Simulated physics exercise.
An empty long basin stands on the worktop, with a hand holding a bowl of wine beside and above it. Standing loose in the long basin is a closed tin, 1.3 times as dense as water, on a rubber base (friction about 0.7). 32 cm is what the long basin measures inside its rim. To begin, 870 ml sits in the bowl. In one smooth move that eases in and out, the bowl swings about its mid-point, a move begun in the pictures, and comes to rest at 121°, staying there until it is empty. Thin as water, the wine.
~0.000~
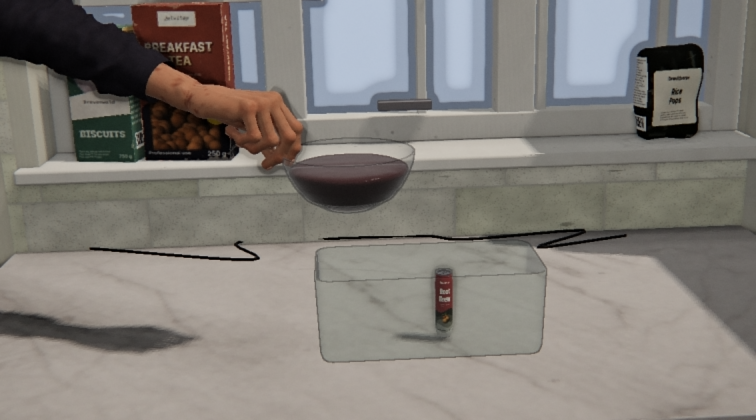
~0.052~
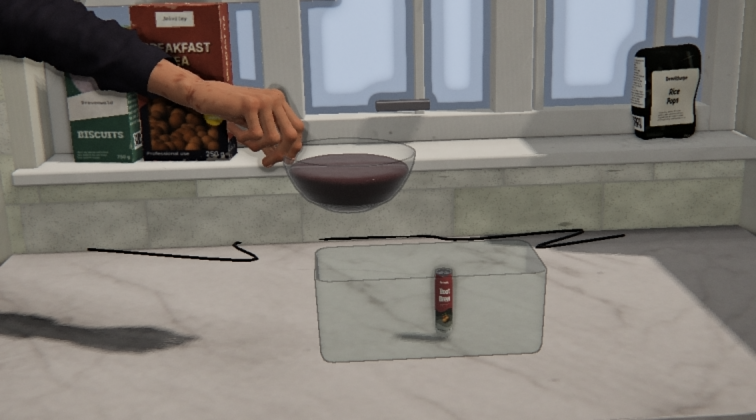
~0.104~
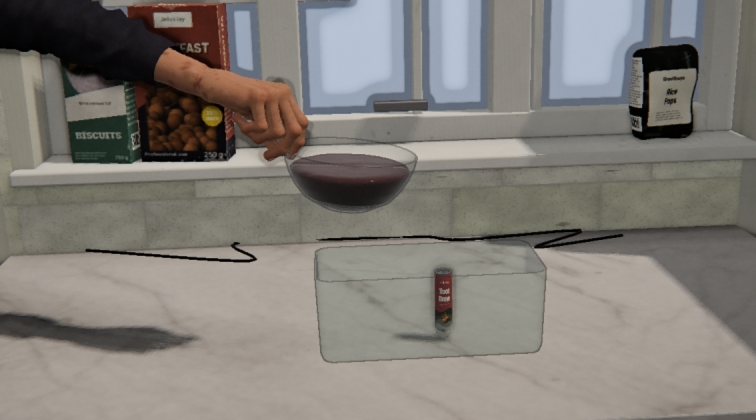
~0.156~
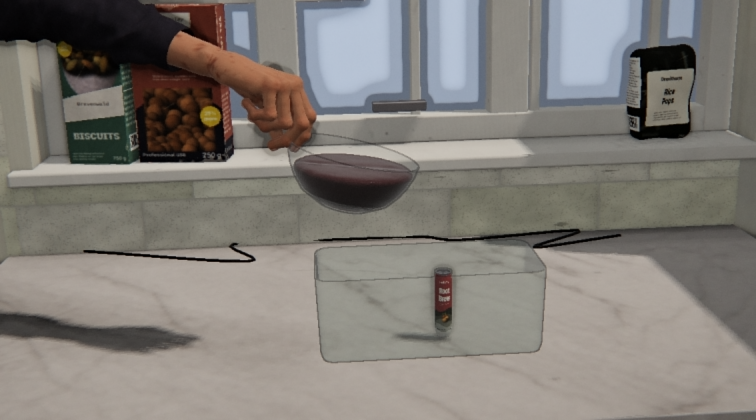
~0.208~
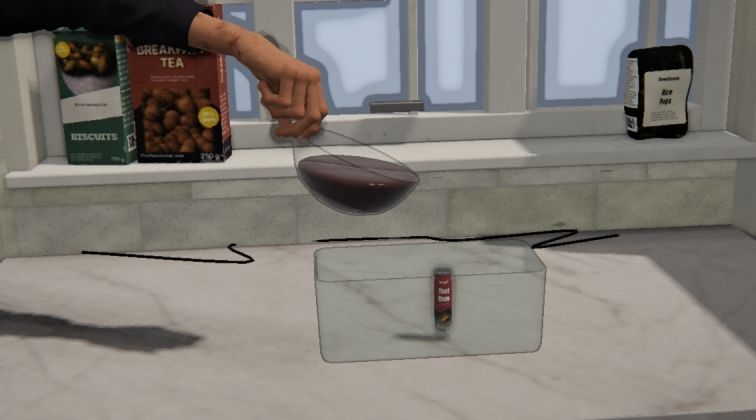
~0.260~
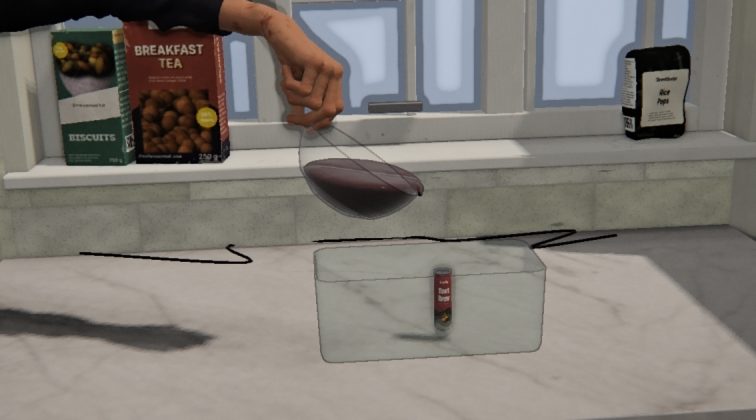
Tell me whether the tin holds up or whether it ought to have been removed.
The tin ought to have been removed.
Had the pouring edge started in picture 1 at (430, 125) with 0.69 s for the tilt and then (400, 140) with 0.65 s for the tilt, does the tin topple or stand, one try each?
The tin stays vertical the first time and overturns the second time.
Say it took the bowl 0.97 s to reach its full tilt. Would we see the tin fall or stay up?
Outcome - the tin remains standing.
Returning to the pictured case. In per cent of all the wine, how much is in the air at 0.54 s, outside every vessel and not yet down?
Roughly 12 percent.
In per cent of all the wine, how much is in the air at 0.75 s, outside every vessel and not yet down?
Close to 4 %.
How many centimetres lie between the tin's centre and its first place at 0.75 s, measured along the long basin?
Its middle sits about 2 cm from the start.
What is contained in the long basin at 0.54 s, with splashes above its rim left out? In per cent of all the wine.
Near 84 in a hundred.
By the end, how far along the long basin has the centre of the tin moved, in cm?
Roughly 7.5 cm.
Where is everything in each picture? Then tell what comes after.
In the first frame, it leans 0°; its right rim is at (414, 151); the wine meets the walls at (288, 168) and (409, 164); the long basin's rim runs from (316, 265) to (537, 257); the tin's top is at (444, 275).
In the second frame, it leans 2°; its right rim is at (415, 152); the wine meets the walls at (288, 167) and (409, 164).
In the third frame, it leans 6°; its right rim is at (416, 158); the wine meets the walls at (289, 165) and (410, 167).
In the fourth frame, it leans 14°; its right rim is at (418, 167); the wine meets the walls at (294, 162) and (413, 170).
In the fifth frame, it leans 25°; its right rim is at (418, 179); the wine meets the walls at (297, 163) and (417, 173).
In the sixth frame, it leans 37°; its right rim is at (416, 193); the wine meets the walls at (302, 167) and (404, 178); 6 per cent is over the edge.
By 0.54 s the tilt is 106° and 2 per cent is still to pour; the tin stands where it began.
By 0.75 s the tilt is 121° and 0 per cent is still to pour; the tin leans 11°.
By 0.96 s the tilt is 121° and 0 per cent is still to pour; the tin leans 19°.
By 1.20 s the tilt is 121° and 0 per cent is still to pour; the tin lies on its side.
At rest the tin lies on its side.
